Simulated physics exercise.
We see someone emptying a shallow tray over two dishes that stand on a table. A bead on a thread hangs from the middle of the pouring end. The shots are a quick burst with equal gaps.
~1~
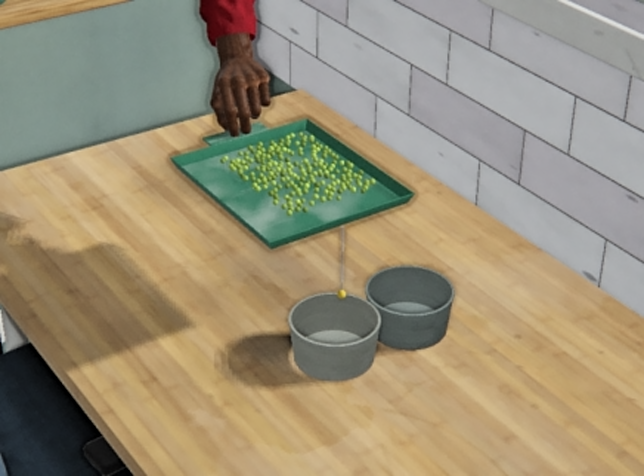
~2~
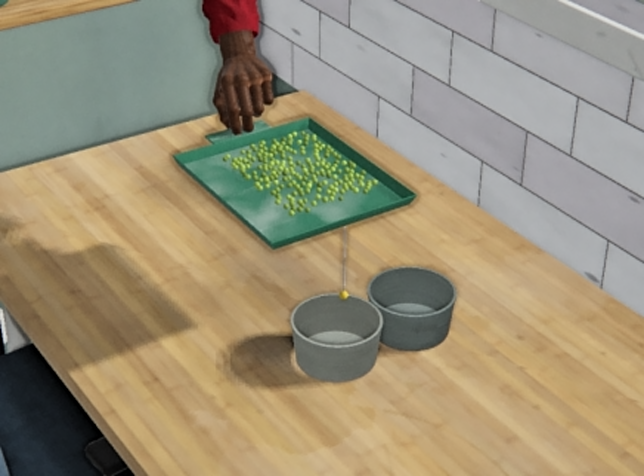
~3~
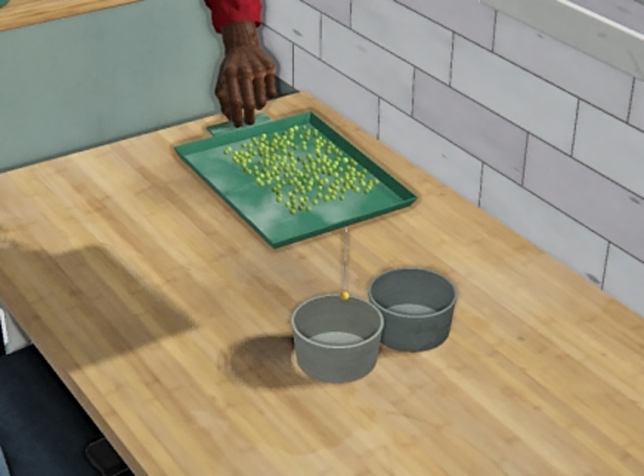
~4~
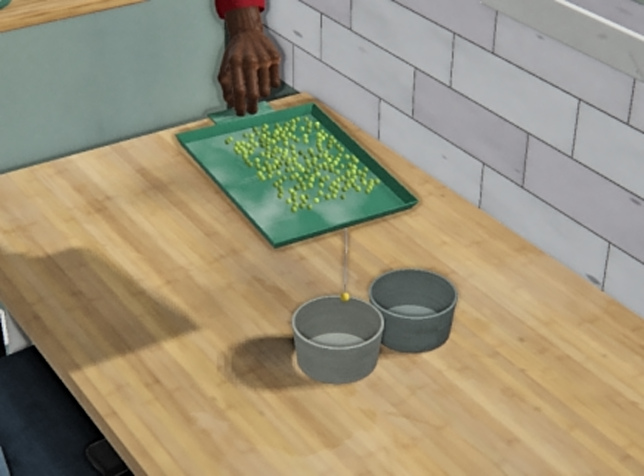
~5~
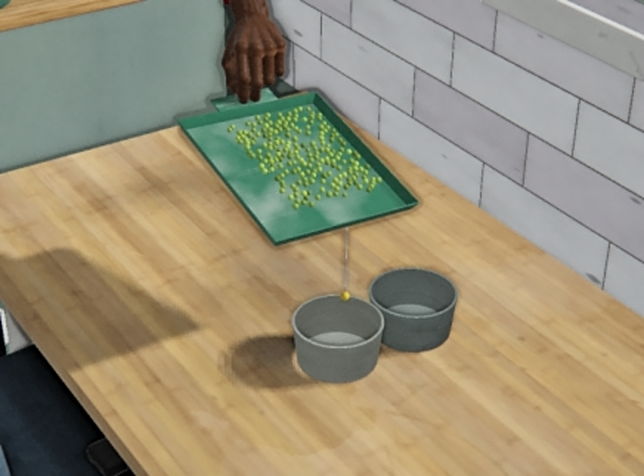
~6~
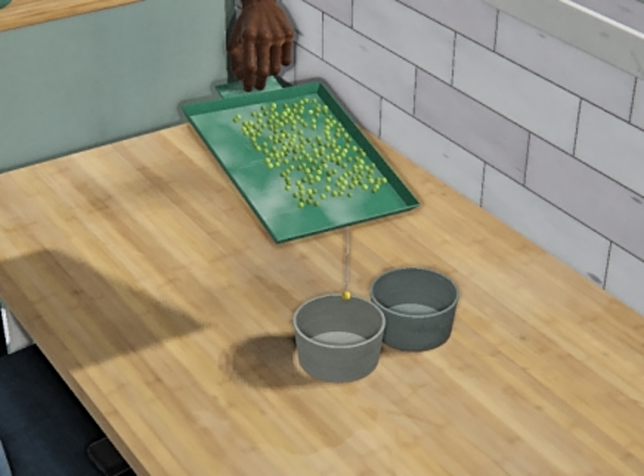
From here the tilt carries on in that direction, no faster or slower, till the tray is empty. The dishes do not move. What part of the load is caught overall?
They take the larger part between them.
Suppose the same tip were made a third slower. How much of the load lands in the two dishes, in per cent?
It comes to 100 per cent or so.
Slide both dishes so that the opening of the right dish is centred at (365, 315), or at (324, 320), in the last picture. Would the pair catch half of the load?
The first try: The smaller part. The second: Under half.
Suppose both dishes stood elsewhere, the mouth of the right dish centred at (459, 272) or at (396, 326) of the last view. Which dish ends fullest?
First the dish on the left, then the right one.
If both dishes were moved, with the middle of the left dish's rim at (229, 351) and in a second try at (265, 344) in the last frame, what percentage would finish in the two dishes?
Roughly 0 per cent, and 10 per cent.
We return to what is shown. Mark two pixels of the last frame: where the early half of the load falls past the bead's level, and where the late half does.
Early half (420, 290), late half (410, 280).
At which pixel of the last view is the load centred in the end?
Near (413, 325).
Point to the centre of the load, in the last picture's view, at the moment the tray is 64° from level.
Near (401, 237).
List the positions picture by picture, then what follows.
The first frame shows corners of the pouring end at (271, 238) and (408, 193), level; middle of the load at (289, 170), dried peas; left dish at (360, 357); right dish at (435, 326); bead on its thread at (341, 294).
The second frame shows corners of the pouring end at (273, 239) and (410, 194), level; middle of the load at (291, 169).
The third frame shows corners of the pouring end at (275, 239) and (411, 196), tipped barely, lowest at the right corner; middle of the load at (292, 166).
The fourth frame shows corners of the pouring end at (276, 239) and (412, 199), tipped a little, lowest at the right corner; middle of the load at (293, 160).
The fifth frame shows corners of the pouring end at (277, 237) and (413, 200), tipped a little, lowest at the right corner; middle of the load at (296, 152).
The sixth frame shows corners of the pouring end at (280, 235) and (414, 202), tipped clearly, lowest at the right corner; middle of the load at (301, 147), about half on the move; left dish at (364, 358); right dish at (440, 328).
Soon after the last picture, tray tipped steeply; about half on the tray; a stray few in the left dish; about a third in the right dish; a stray few outside both; a small part in the air.
A little later, tray tipped past a quarter turn; a small part in the left dish; most in the right dish; a small part outside both.
Later still, tray tipped past a quarter turn; a small part in the left dish; most in the right dish; a small part outside both.
At rest, tray tipped past a quarter turn; a small part in the left dish; most in the right dish; a small part outside both.
